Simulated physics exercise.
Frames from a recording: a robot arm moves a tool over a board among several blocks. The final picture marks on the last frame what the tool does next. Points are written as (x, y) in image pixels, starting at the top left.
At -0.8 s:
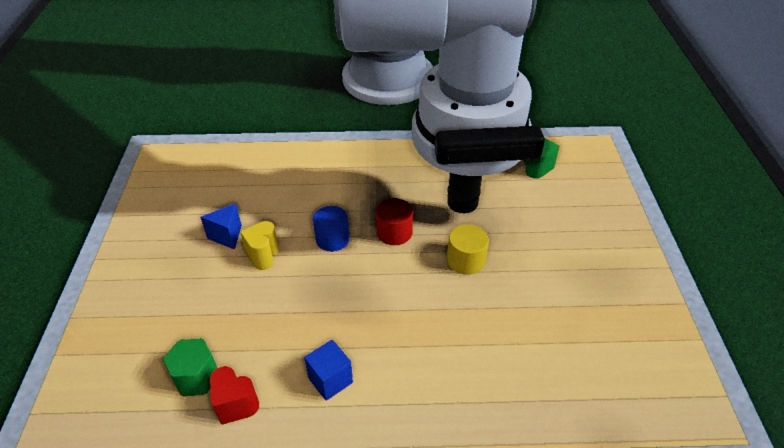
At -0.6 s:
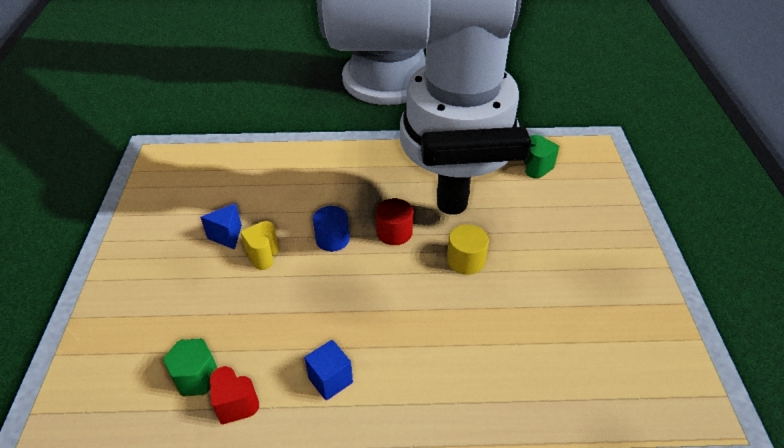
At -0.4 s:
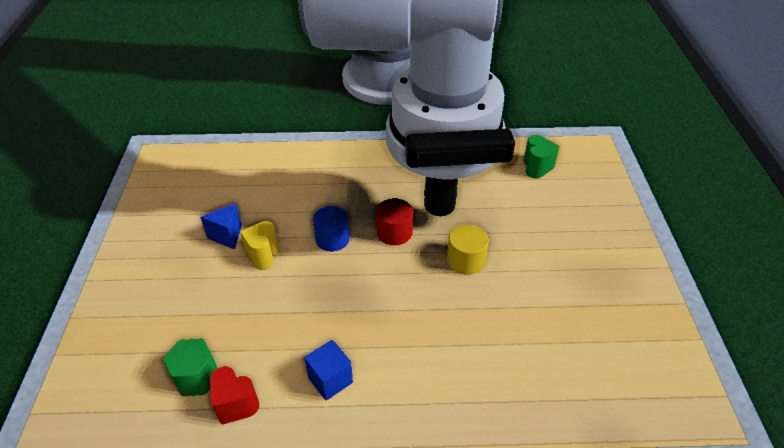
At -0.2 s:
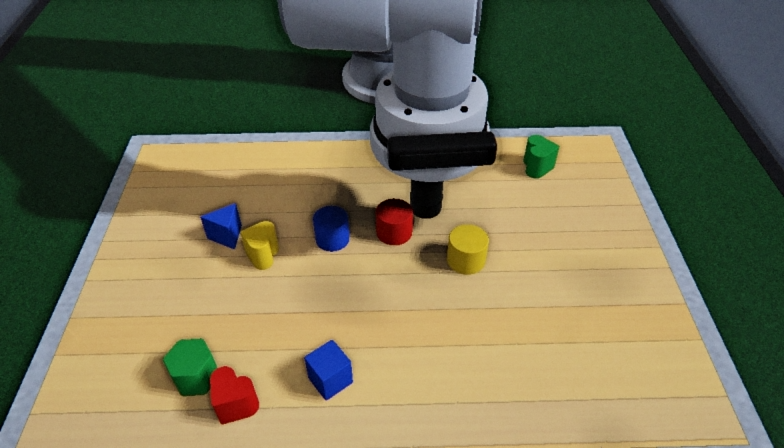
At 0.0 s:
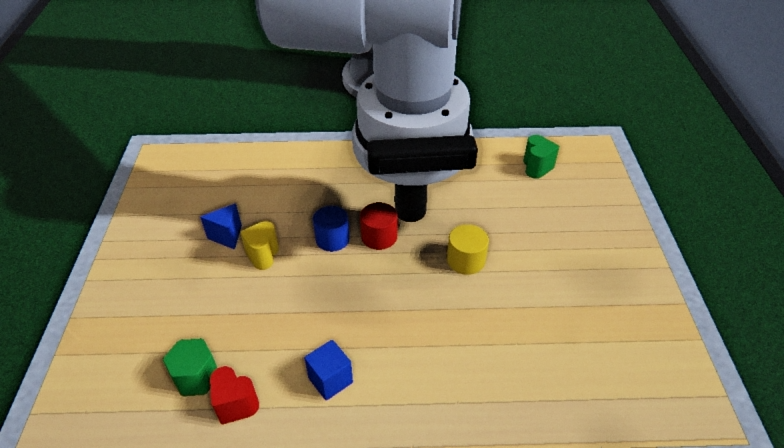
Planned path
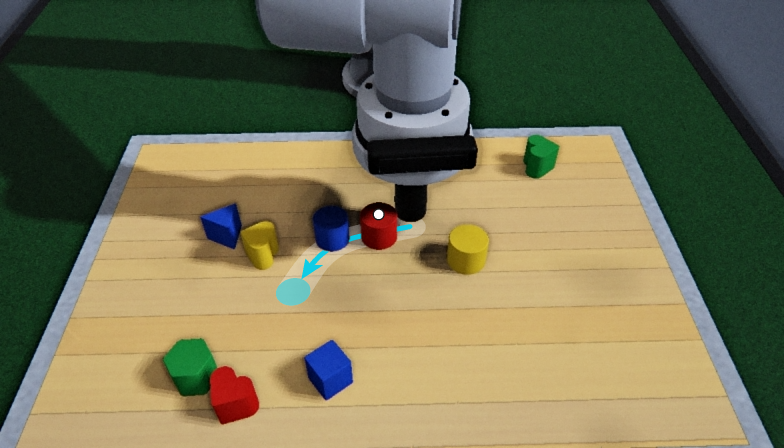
A robot arm sliding its black tool left across a wooden board, then nudging the red cylinder slightly toward the blue cylinder.
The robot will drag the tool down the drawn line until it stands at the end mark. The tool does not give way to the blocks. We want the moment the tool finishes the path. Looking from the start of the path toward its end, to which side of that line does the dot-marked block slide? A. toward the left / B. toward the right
My pick is A.
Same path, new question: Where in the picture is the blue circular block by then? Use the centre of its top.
It is at (281, 228).
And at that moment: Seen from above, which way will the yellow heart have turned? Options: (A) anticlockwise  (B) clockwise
(A)
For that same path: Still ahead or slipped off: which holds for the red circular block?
In front, still.
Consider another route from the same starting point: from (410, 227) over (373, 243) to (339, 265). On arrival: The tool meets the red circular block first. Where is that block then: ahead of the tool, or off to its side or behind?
Looking at the end of the path, the red circular block is still being driven ahead.
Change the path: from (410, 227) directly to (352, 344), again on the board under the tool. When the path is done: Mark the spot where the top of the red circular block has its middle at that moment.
It should be at about (362, 228).
Drawn move, from (410, 227) via (363, 236) and (320, 255), ending at (293, 292); the dot is on the red circular block.
The first path, step by step. One third of the way, tool (362, 221); blue circular block (301, 223); red circular block (335, 232).
Two thirds of the way, tool (318, 241); yellow heart (254, 233), turned 20° anticlockwise; blue circular block (285, 227); red circular block (301, 260).
At the end, tool (290, 277); yellow heart (251, 233), turned 20° anticlockwise; blue circular block (281, 228); red circular block (277, 300); yellow circular block still.
